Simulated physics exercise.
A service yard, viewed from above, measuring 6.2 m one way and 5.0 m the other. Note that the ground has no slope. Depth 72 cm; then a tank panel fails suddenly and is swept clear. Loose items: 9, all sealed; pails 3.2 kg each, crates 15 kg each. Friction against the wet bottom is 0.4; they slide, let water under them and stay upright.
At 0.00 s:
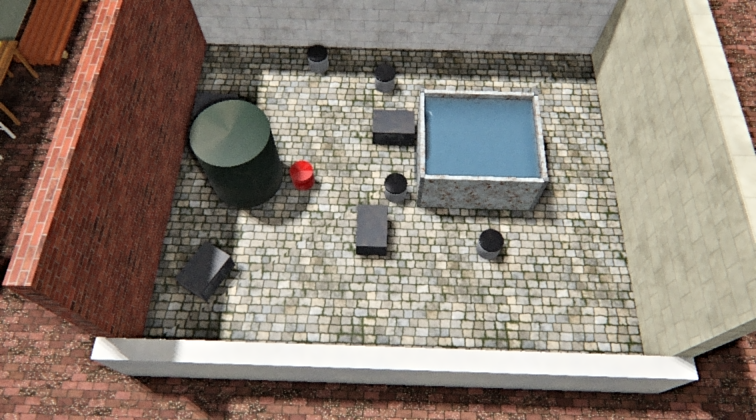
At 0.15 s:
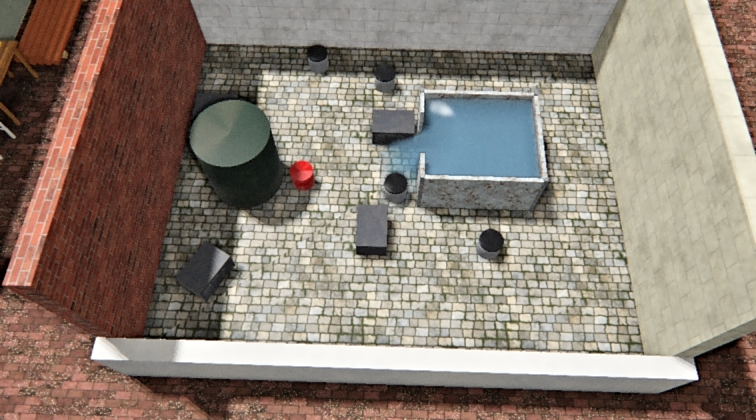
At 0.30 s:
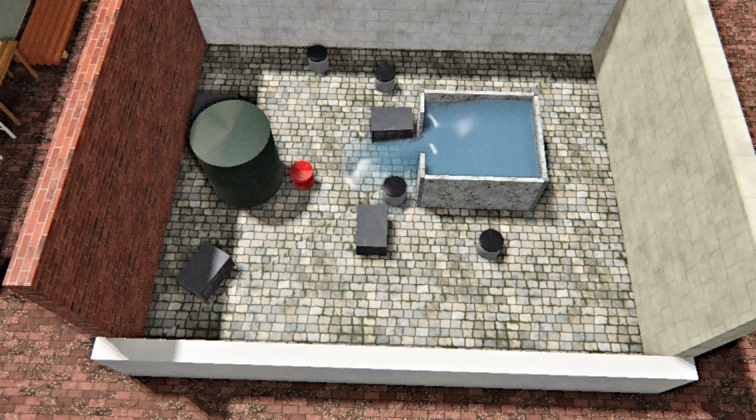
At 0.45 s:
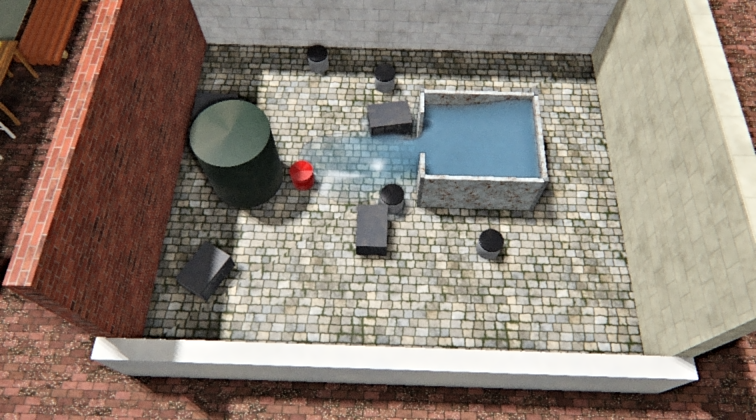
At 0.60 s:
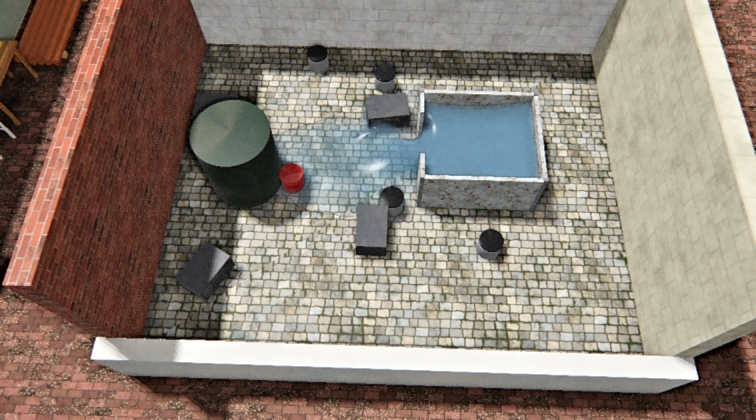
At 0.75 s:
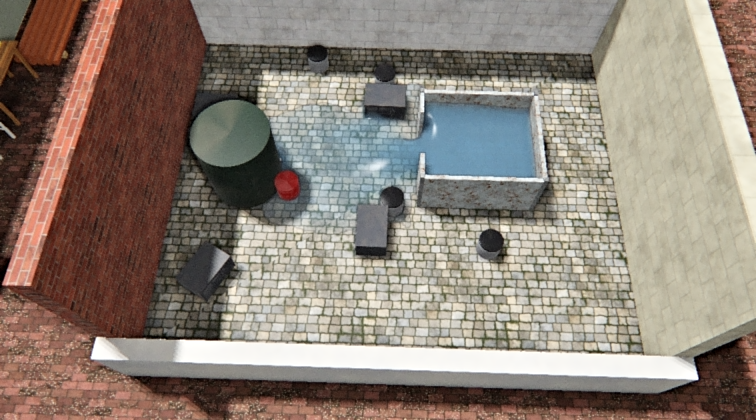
At the start, a stone-walled tank full of water stands in a cobbled yard among dark crates, pails and a large green barrel. Water pours from an opening in the tank's left side and spreads leftward across the ground. It reaches the red pail, which shifts slightly, while a nearby crate slides a little.
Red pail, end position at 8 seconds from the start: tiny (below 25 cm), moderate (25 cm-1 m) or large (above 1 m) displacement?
Result: A long way off.
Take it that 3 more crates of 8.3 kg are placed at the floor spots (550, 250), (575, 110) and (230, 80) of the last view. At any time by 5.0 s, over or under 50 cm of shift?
Respectively: Smaller, smaller, greater.
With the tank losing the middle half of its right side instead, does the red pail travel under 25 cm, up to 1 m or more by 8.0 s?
The red pail remains where it was.
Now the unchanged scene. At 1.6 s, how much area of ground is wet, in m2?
Somewhere around 13 m2, roughly.
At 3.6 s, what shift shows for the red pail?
Displacement by then near 200 cm.
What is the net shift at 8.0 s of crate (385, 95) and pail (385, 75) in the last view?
Taking them in turn, the shifts are 80 cm and 100 cm.
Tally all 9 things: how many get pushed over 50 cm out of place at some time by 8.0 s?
The number is 6.
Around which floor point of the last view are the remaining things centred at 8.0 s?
It works out to somewhere near (413, 199) on the floor.
After 1.6 s the red pail is near (220, 252), 1.6 m from its start, afloat; 1 afloat.
After 3.6 s the red pail is near (183, 236), 1.8 m from its start, afloat; 4 afloat.
After 5.6 s the red pail is near (248, 243), 1.3 m from its start, afloat; 2 afloat.
After 8.0 s the red pail is near (408, 330), 2.6 m from its start, afloat; 2 afloat.
